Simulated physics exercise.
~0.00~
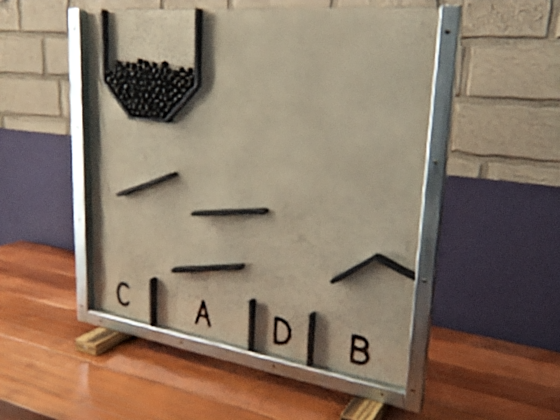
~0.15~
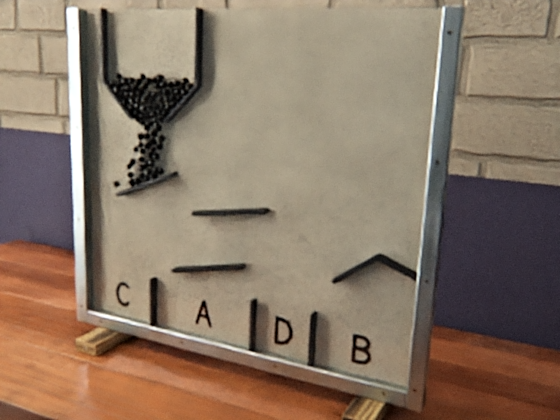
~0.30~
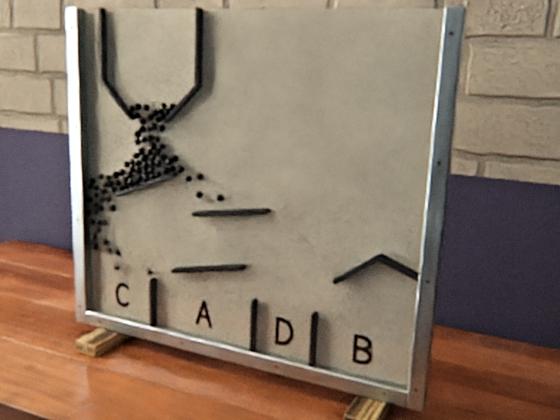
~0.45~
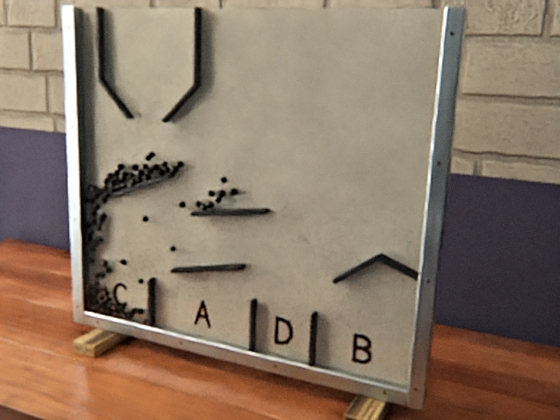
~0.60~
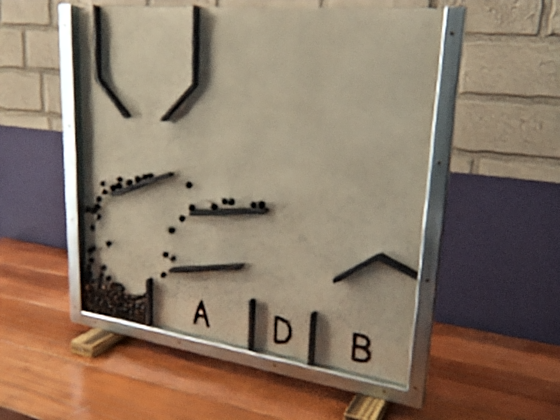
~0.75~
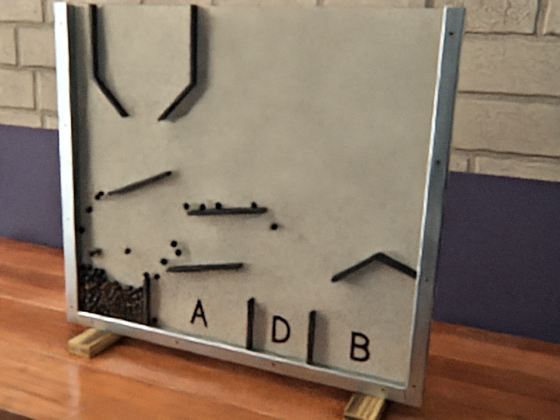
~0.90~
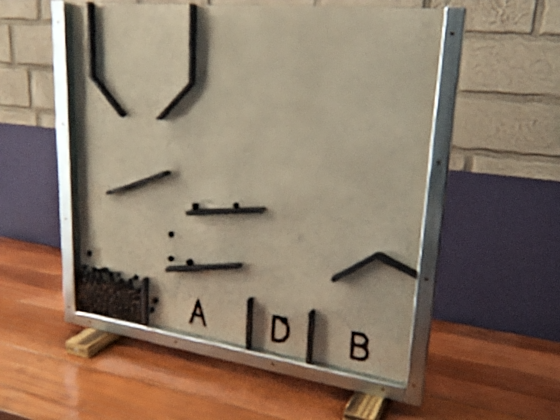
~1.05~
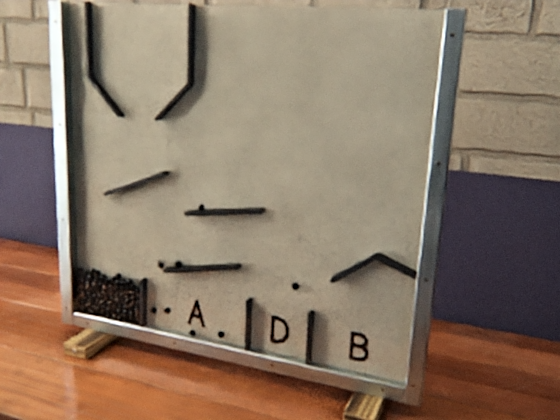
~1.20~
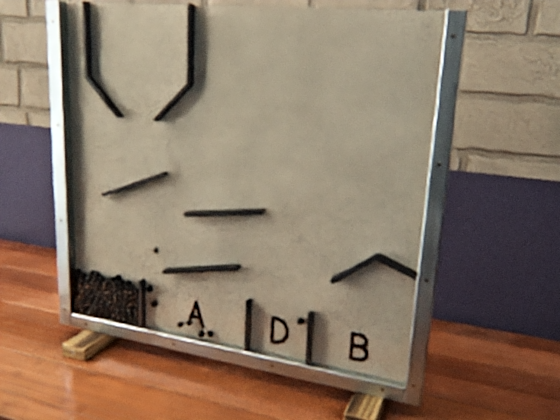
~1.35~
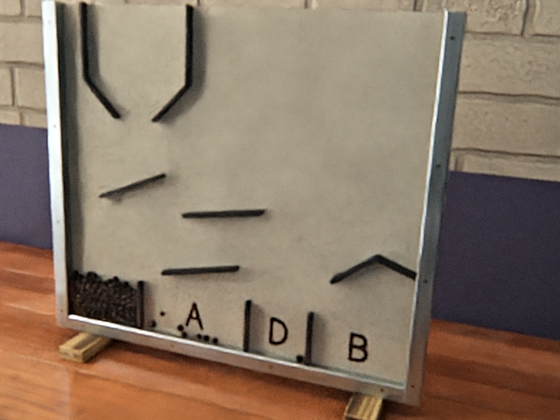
Small black beads sit packed in a dark-edged hopper at the upper left of an upright grey panel, framed in pale metal on a reddish wooden surface before a brick and purple wall, as the view drifts slightly sideways. They pour through the opening onto a tilted ledge, and most slide left and drop into bin C. Others bounce right onto two lower ledges, then trickle off both sides. The hopper empties and the stream thins to a few stragglers. Finally, bin C is heaped full, a few beads lie in A, one or so sits in D, and B stays empty.
